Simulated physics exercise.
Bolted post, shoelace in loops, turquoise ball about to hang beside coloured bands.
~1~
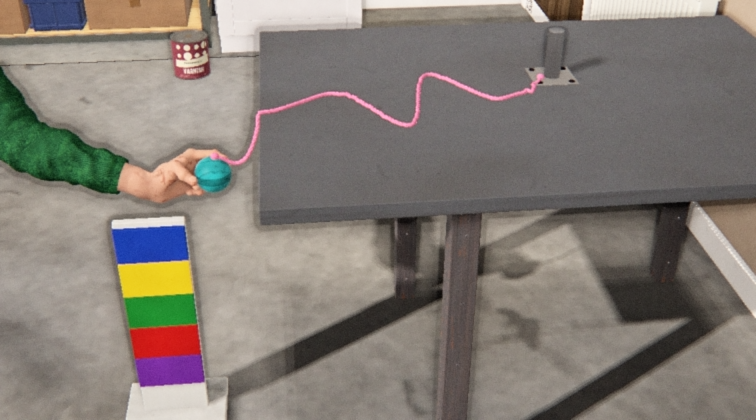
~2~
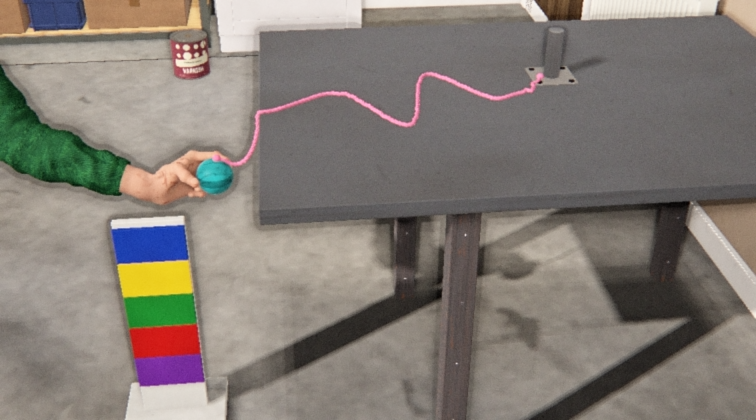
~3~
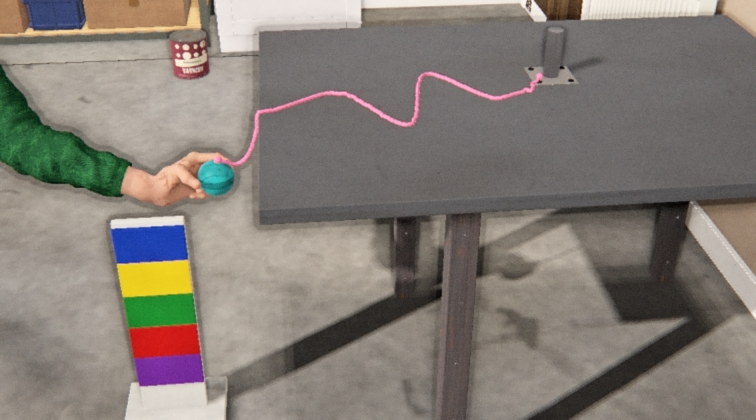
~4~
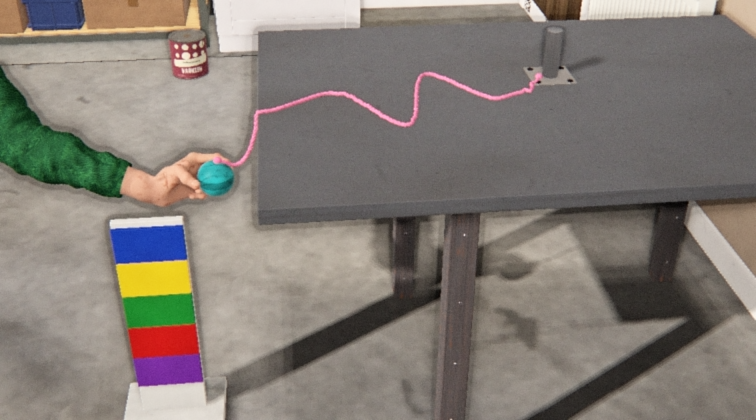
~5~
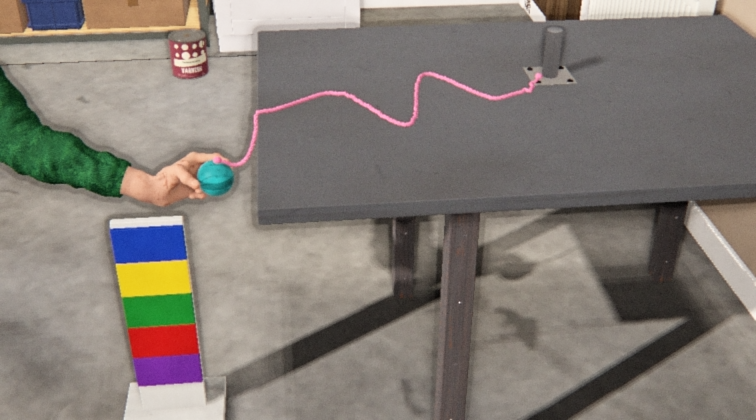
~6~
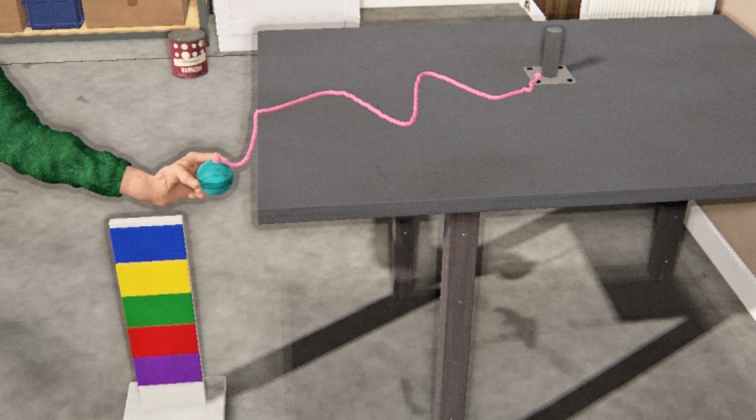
A hand in a green sleeve reaches in from the left, seen from slightly above in a room with a concrete floor, holding a turquoise ball beside a dark grey table. A pink lace winds in loops from the ball across the tabletop to a metal post, above a stand banded blue, yellow, green, red and purple. The hand and ball barely shift, and the view stays almost still.
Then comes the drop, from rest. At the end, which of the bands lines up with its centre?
The band that lines up is purple.
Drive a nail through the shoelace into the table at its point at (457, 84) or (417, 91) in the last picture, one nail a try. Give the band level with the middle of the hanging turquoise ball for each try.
In order: Red; green.
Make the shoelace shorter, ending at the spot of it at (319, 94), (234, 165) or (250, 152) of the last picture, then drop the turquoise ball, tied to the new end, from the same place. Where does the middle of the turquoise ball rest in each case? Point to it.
About (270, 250), then (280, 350), then (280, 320).
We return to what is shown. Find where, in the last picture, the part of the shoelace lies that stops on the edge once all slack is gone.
Roughly (412, 122).
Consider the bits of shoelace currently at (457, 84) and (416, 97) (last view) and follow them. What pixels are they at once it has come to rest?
(411, 89) and (311, 100), approximately.
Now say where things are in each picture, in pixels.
In the first frame, turquoise ball (213, 174); blue (151, 247); yellow (156, 280); green (161, 312); red (166, 343); purple (170, 372).
In the second frame, turquoise ball (215, 176); shoelace through (524, 92) (446, 79) (418, 106) (369, 106) (290, 105).
In the third frame, turquoise ball (216, 178).
In the fourth frame, turquoise ball (216, 178); shoelace through (523, 92) (445, 78) (417, 105) (368, 106) (289, 105).
In the fifth frame, turquoise ball (216, 178).
In the sixth frame, turquoise ball (215, 177); shoelace through (522, 91) (444, 78) (416, 105) (368, 106) (289, 105).
A little later, ball near (295, 332); level with purple.
Next, ball near (263, 351); level with purple.
When it is over, ball near (281, 347); level with purple. Its middle rests at the purple band.
